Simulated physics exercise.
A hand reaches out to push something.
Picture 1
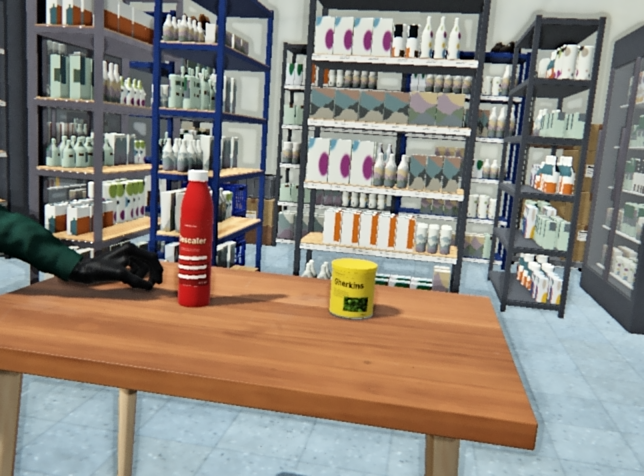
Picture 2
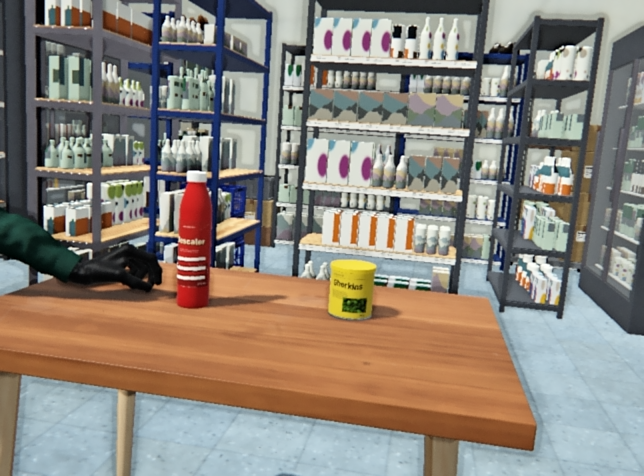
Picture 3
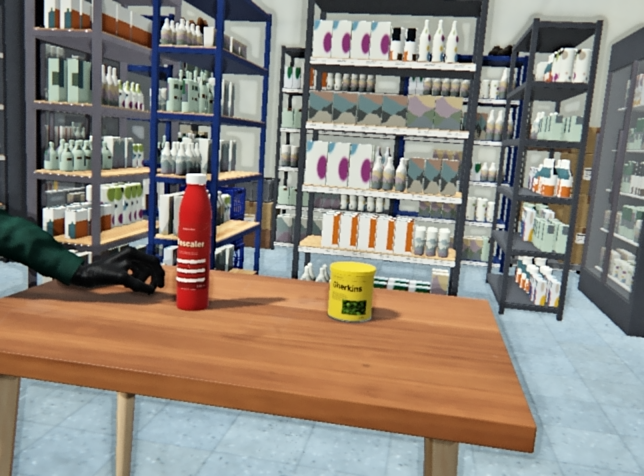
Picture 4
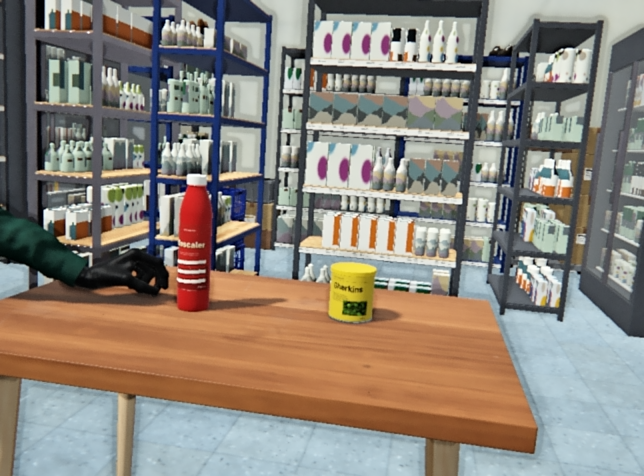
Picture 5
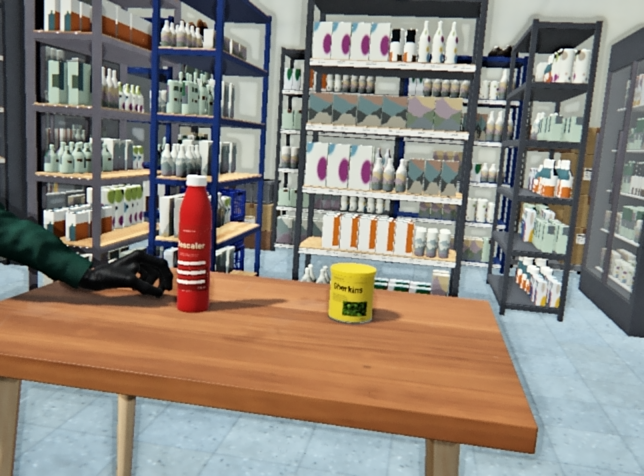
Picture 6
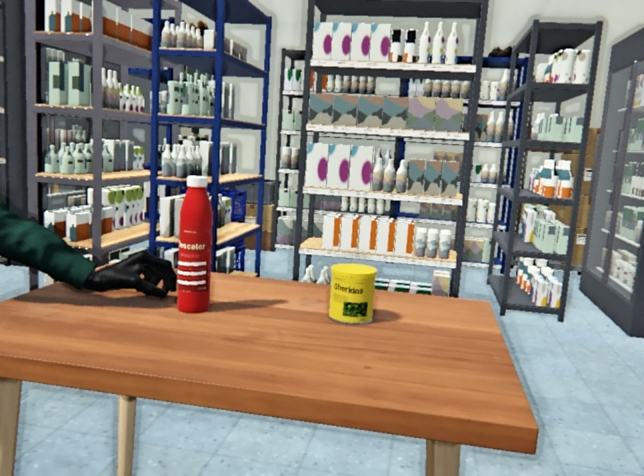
A black-gloved hand inches right toward a red bottle beside a yellow can on a table.
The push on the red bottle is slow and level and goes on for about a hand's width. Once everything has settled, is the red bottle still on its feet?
Yes.
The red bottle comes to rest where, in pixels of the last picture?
In the last picture, near pixel (255, 250).
Then, 0.40 s later than the last frame, red bottle moved a little near (205, 246).
Then, 0.70 s later than the last frame, red bottle moved about its own width near (219, 247).
Then, 1.10 s later than the last frame, red bottle moved about its own width near (237, 249).
Then, 1.40 s later than the last frame, red bottle moved well along near (251, 250).
When it is over, moved from the start, red bottle. End places, in pixels of the last picture, red bottle near (255, 250).
